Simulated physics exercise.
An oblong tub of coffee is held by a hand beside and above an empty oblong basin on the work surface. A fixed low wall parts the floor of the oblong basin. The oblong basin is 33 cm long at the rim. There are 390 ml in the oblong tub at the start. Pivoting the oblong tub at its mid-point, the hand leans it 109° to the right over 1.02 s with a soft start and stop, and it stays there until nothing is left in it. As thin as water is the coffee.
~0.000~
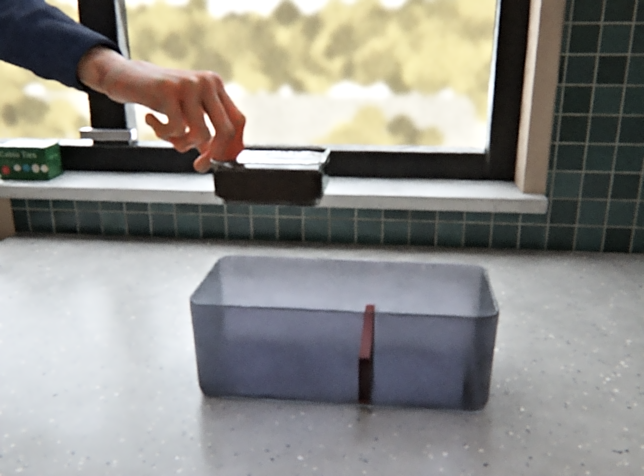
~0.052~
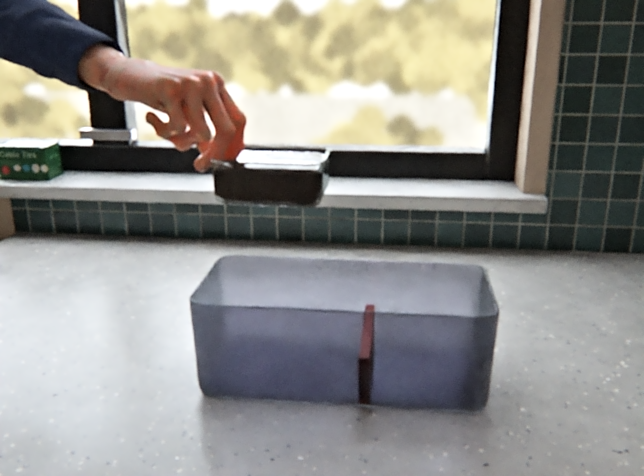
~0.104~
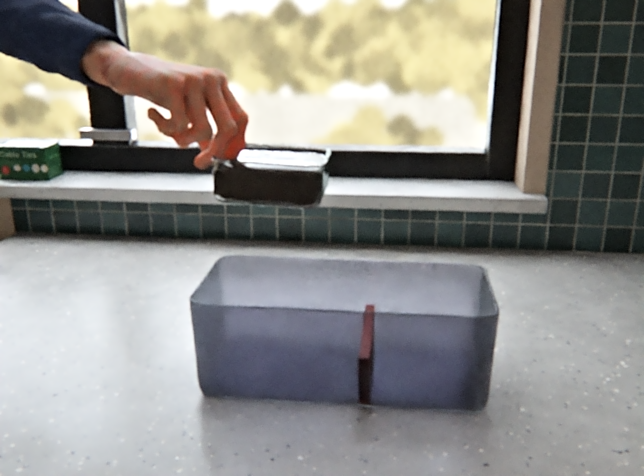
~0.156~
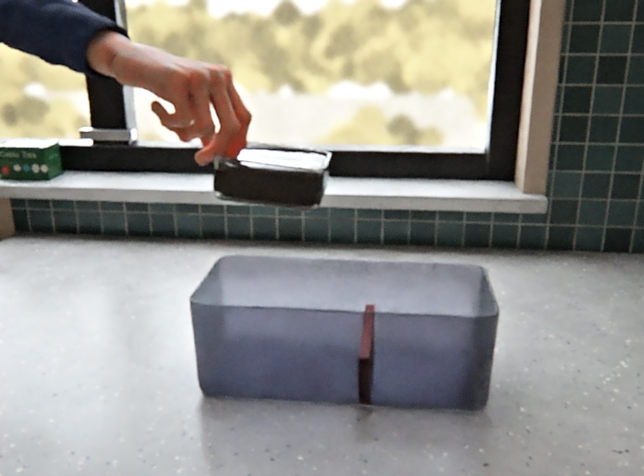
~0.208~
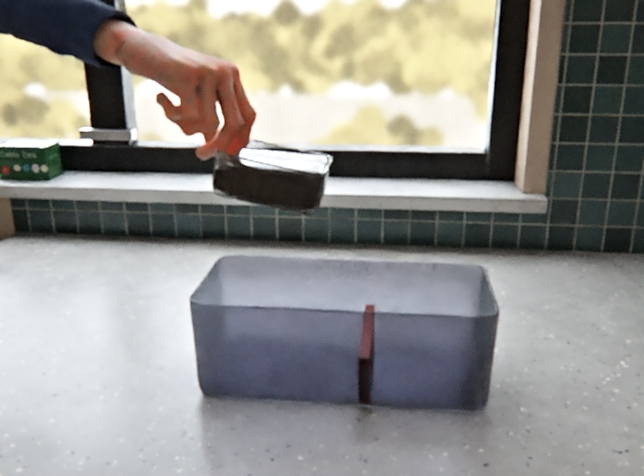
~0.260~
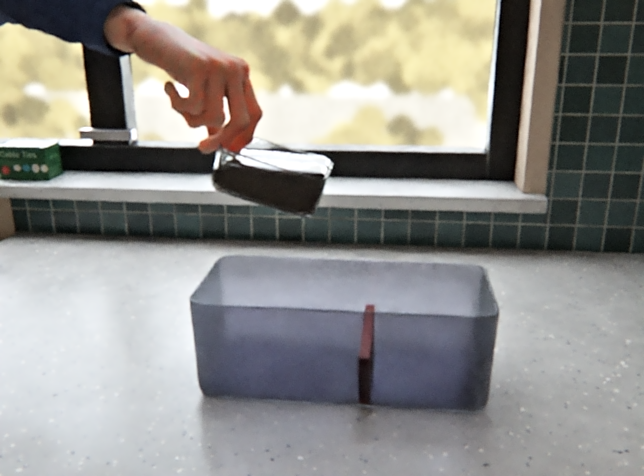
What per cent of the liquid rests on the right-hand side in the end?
67 percent.
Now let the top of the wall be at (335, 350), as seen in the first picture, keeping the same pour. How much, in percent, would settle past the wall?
Then about 80 per cent.
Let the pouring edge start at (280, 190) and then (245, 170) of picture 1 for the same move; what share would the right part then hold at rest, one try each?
I'd expect close to 0 per cent and then close to 0 per cent.
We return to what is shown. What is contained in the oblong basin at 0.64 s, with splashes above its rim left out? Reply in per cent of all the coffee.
I reckon close to 40 percent of it.
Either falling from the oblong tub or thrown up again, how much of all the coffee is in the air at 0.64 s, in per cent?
40 per cent.
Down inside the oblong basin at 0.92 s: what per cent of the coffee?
Some 92 per cent.
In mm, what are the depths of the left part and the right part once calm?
Final levels - left approx 4 mm, right approx 14 mm.
Then, 0.64 s in, the tilt is 75° and 20 per cent is still to pour, 4 is left of the wall and 36 right of it.
Then, 0.92 s in, the tilt is 106° and 3 per cent is still to pour, 26 is left of the wall and 67 right of it.
Then, 1.21 s in, the tilt is 109° and 0 per cent is still to pour, 32 is left of the wall and 67 right of it.
Then, 1.52 s in, the tilt is 109° and 0 per cent is still to pour, 32 is left of the wall and 67 right of it.
Finally, 32 per cent lies left of the wall, 67 right of it and 1 outside.
